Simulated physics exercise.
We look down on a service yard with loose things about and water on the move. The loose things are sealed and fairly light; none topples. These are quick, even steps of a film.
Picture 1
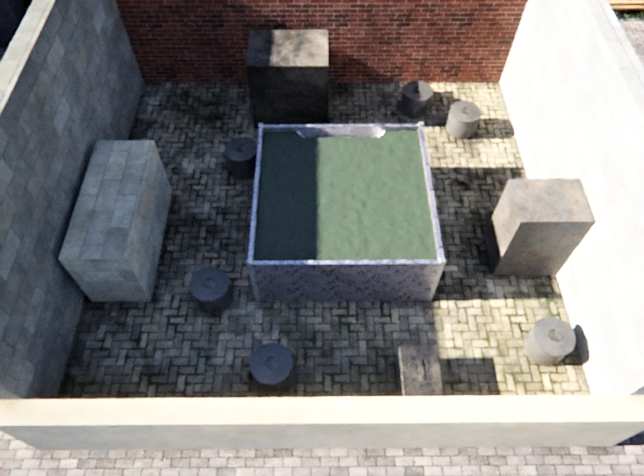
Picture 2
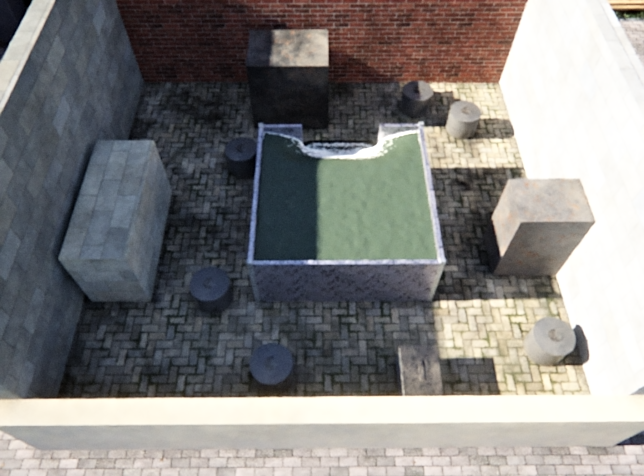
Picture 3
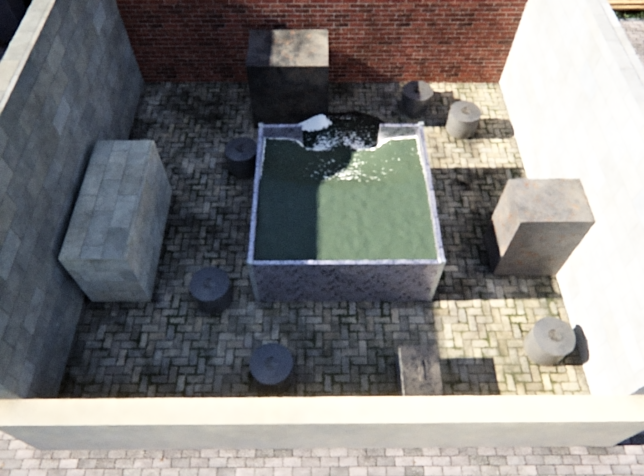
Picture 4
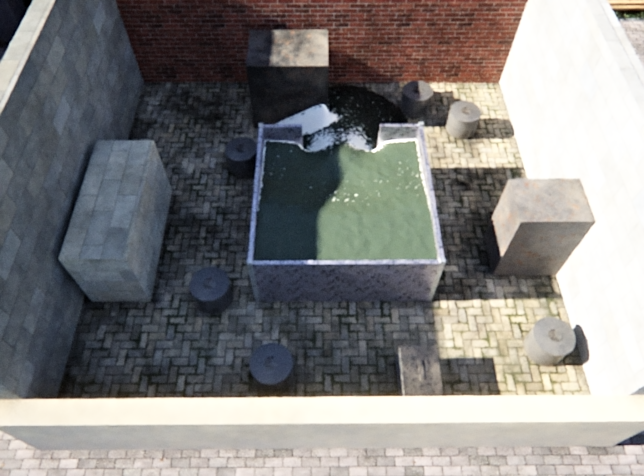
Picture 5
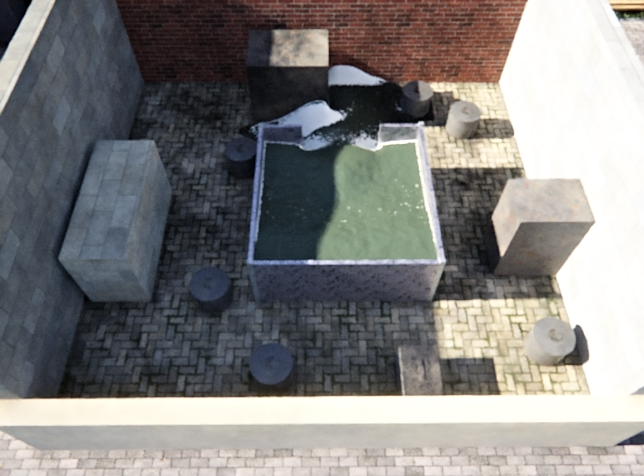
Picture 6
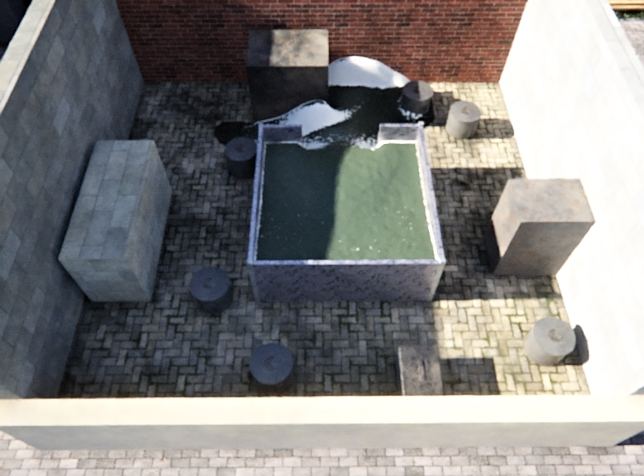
Green water pouring through a gap in the back of a square tank, spreading across paving towards a brick wall among unmoving blocks.
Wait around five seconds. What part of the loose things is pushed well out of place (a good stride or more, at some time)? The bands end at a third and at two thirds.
It is between one and two thirds.
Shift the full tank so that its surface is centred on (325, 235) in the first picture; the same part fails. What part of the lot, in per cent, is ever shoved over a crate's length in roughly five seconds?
I make it 40 per cent.
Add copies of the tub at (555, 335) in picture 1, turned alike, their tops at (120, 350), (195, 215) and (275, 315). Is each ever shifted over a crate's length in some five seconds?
In that order: Less than that, shifted that much, never so far.
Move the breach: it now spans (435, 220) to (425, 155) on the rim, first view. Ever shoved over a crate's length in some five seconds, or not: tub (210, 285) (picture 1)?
My call: Short of that.
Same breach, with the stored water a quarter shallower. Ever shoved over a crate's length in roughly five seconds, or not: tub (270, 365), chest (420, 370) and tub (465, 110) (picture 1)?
One after the other: No, less than that, moved that far.
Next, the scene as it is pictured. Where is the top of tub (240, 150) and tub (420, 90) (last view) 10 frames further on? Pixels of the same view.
At about (217, 201) and (496, 116).
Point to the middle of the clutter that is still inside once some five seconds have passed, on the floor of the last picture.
At about (380, 318).
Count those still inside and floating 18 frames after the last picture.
I count 2.
A moment on, 0 of 7 are well off their spots; 0 afloat.
Next, 2 of 7 are well off their spots; 1 afloat.
Later, 3 of 7 are well off their spots; 2 afloat.
In the end, 3 of 7 are well off their spots, and 3 have been at some point; 3 afloat.
